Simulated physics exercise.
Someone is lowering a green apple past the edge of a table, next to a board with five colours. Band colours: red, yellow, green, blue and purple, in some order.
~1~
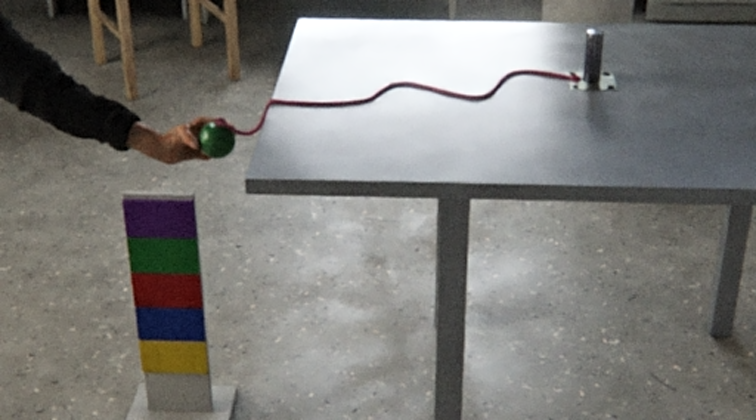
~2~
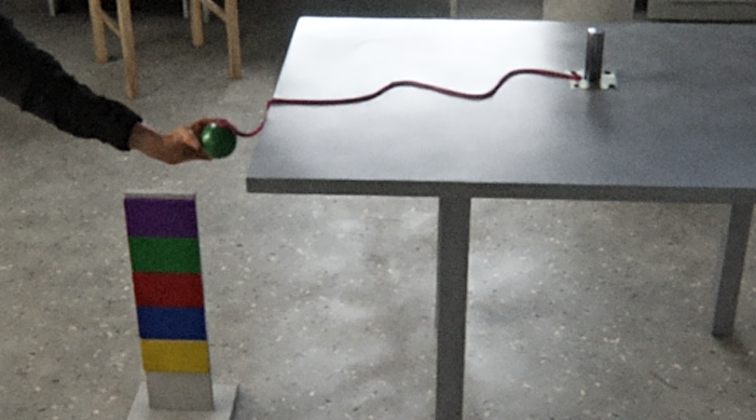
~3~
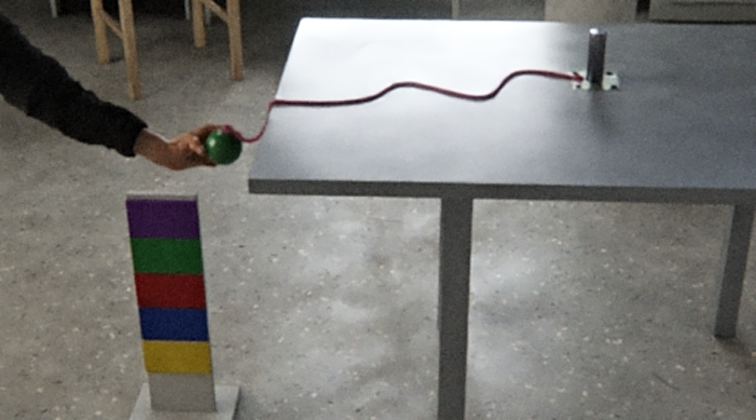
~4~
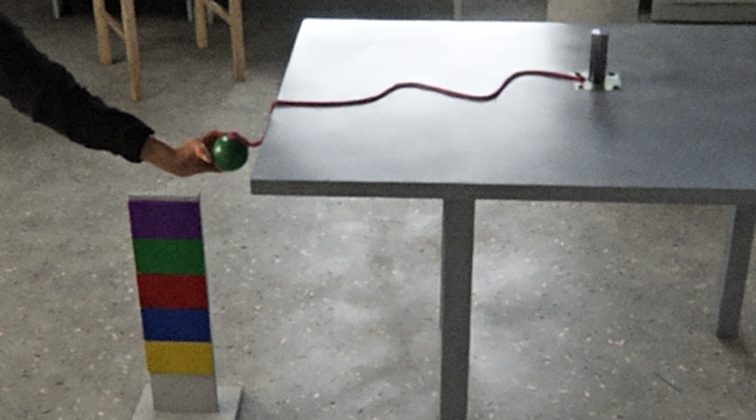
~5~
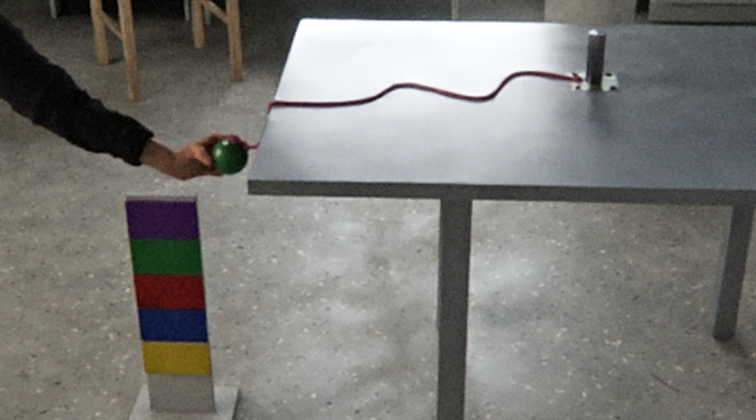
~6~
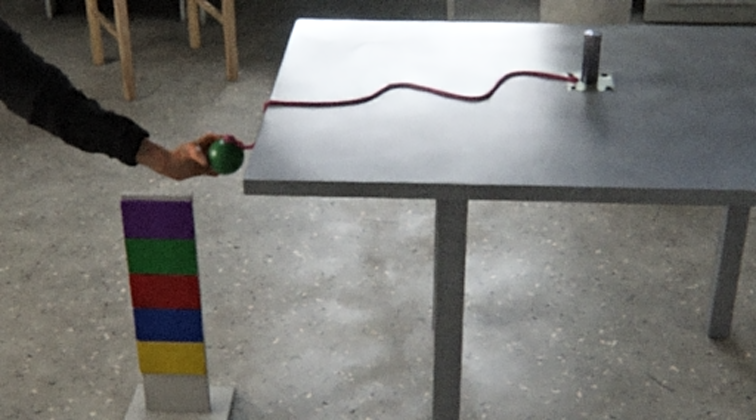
In a room with a speckled floor, a hand holds a green ball on a dark red cord beside a grey table and above a colour-banded post, shifting slightly down and right while the cord stays nearly still.
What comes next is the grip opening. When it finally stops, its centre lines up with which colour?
Green.
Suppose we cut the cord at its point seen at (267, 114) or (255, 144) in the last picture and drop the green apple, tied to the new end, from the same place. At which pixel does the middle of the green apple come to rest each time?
I'd say somewhere near (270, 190) the first time and near (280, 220) the second time.
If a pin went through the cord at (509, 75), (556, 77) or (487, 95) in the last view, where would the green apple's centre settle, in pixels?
First try around (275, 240), second around (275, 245), third around (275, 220).
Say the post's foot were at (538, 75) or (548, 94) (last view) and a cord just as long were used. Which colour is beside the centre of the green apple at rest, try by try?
First try: Red; second try: Red.
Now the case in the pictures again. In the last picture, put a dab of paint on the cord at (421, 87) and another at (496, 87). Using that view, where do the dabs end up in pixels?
The first one ends up at (370, 89) and the second one at (468, 85).
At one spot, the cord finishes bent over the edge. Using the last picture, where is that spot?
Look close to (342, 103) - that's the one.
A little later, apple near (291, 249); level with green.
Next, apple near (271, 247); level with green.
When it is over, apple near (276, 249); level with green. Its centre hangs level with the green band.
